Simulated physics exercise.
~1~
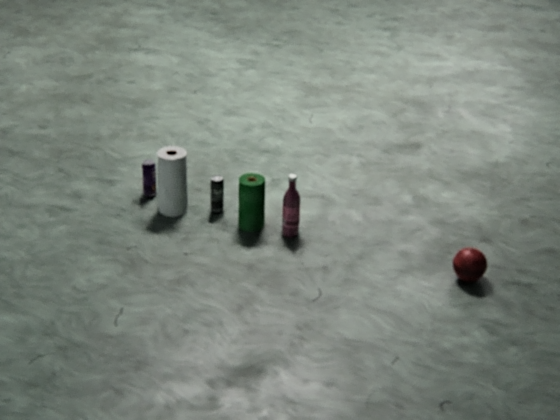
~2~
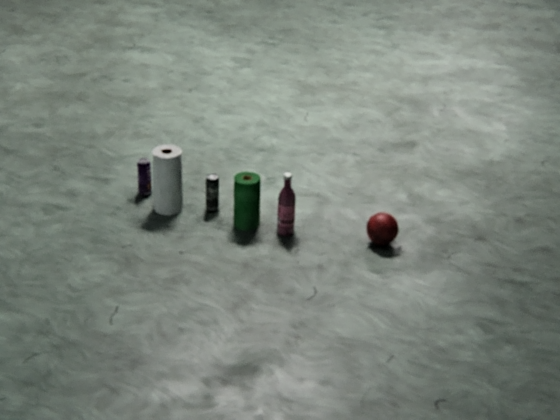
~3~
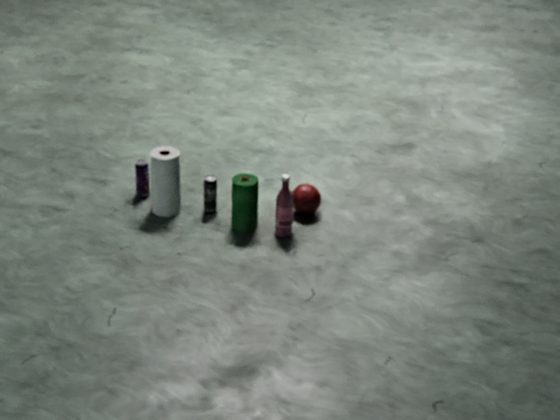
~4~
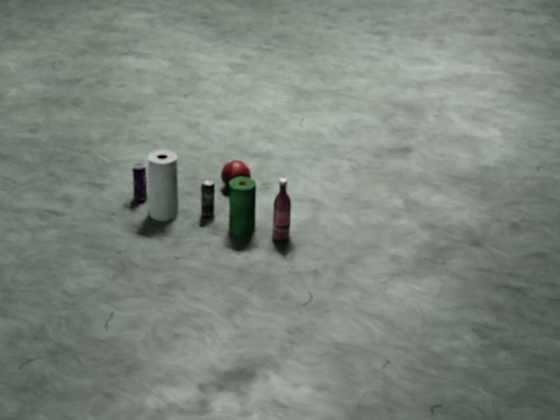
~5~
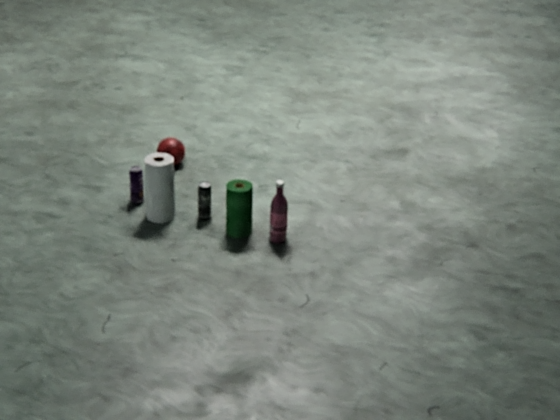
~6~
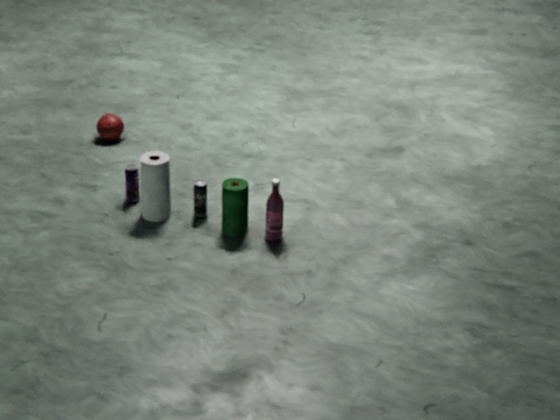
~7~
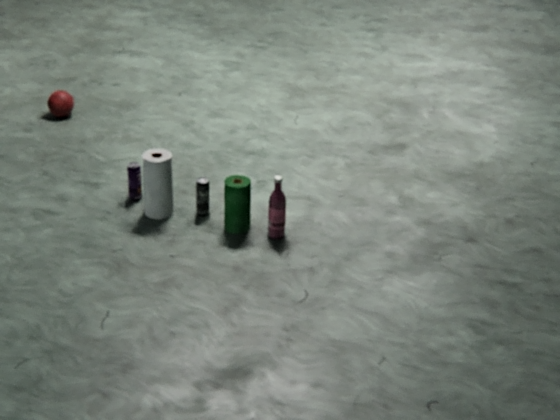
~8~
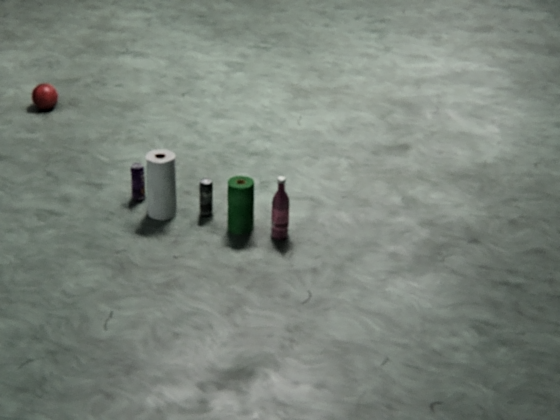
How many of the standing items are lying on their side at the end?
None of them are. The pink bottle, the green roll, the white roll and both cans are all still upright.
